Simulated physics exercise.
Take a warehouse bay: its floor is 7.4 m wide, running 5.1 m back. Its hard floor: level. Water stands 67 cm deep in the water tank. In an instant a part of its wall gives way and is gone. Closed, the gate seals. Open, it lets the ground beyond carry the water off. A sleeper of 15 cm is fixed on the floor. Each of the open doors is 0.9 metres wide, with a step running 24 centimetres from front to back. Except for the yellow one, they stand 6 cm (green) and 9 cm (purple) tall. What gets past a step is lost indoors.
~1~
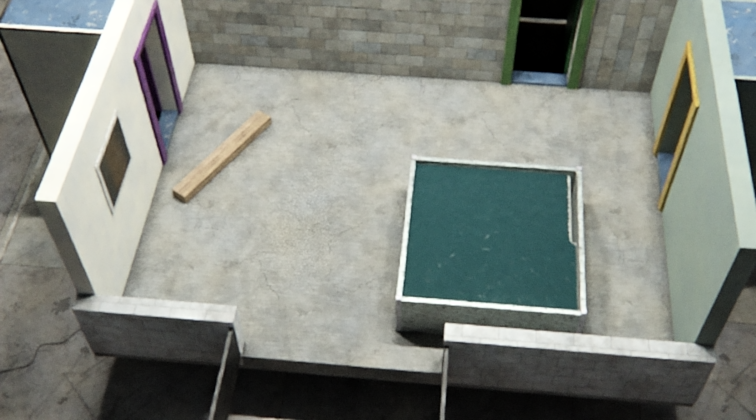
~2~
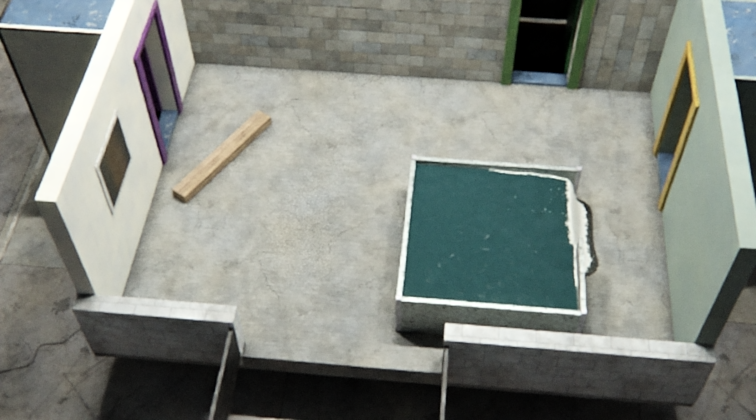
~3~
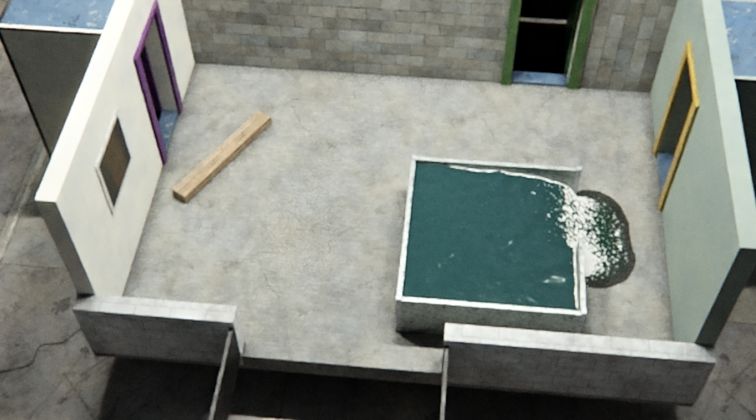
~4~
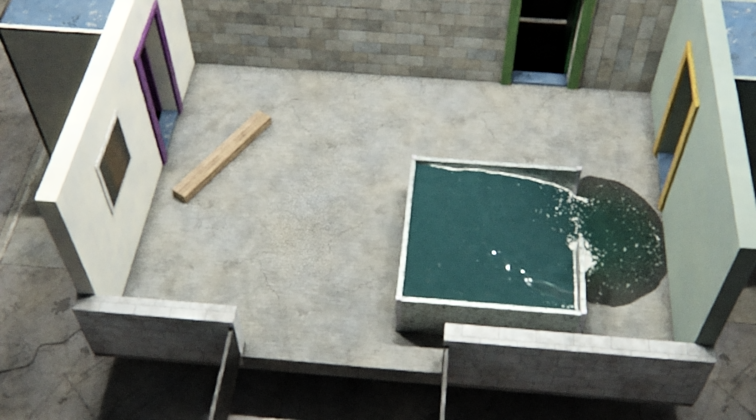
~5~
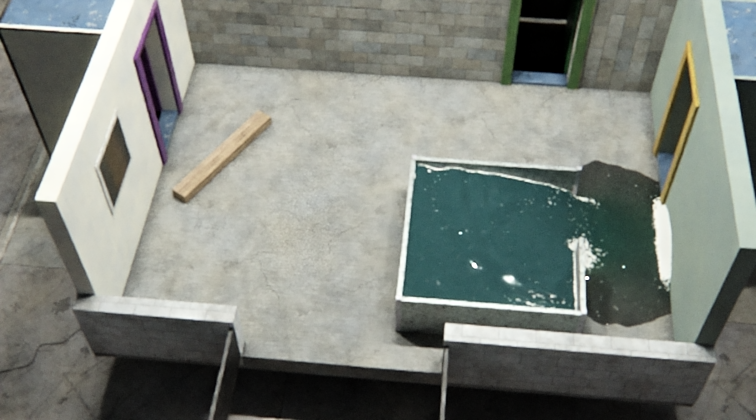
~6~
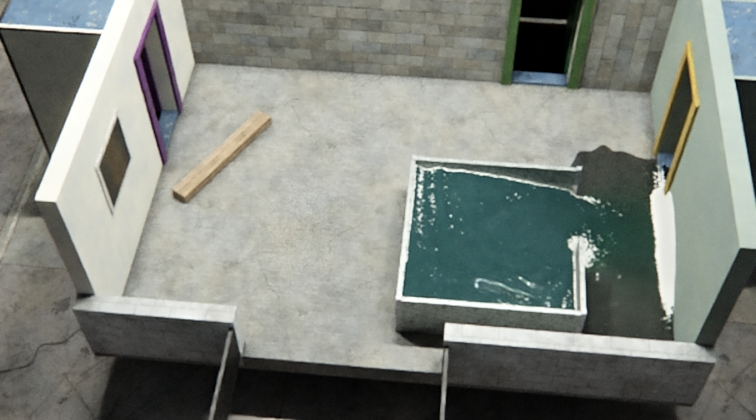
The clip opens on a square tank of dark green water, full and still, in a grey-floored room with purple, green and yellow doorways. Part of its right wall gives way, and foaming water pours across the floor, reaches the right wall and spreads along its base.
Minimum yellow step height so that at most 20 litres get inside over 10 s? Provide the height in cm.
Close to 28 cm.
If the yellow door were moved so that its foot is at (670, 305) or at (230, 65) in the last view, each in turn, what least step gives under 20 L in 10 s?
Roughly 23 cm for the first and 8.5 cm for the second.
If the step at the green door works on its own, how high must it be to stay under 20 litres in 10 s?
Door green, min height approx. 10.5 cm.
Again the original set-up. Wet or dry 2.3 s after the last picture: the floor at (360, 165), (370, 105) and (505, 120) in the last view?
So, in order, I'd say stayed dry, then stayed dry, then got wet.
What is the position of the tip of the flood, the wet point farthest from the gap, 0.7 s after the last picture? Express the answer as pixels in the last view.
At about (651, 95).
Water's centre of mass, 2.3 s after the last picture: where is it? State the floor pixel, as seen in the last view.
(547, 241).
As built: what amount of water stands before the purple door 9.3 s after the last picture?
Roughly 10.0 cm deep.
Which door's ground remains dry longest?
The purple door comes last.
Then, 0.7 s after the last picture water covers 15 % of the floor, deepest (50 cm) near (665, 240); 26 cm at the yellow door, 24 litres in over its 10 cm step.
Then, 2.3 s after the last picture water covers 35 % of the floor, deepest (36 cm) near (651, 103); 20 cm at the yellow door, 155 litres in over its 10 cm step.
Then, 9.3 s after the last picture water covers 95 % of the floor, deepest (14 cm) near (651, 103); 10 cm at the yellow door, 265 litres in over its 10 cm step.
At the yellow door as built, the water peaked near 26 cm, 0.9 s after the last picture.
With a step of 25.5 cm, 29 litres would have come in within the 10 s; with 30 cm, 12 litres. So under 20 litres takes about 28 cm.
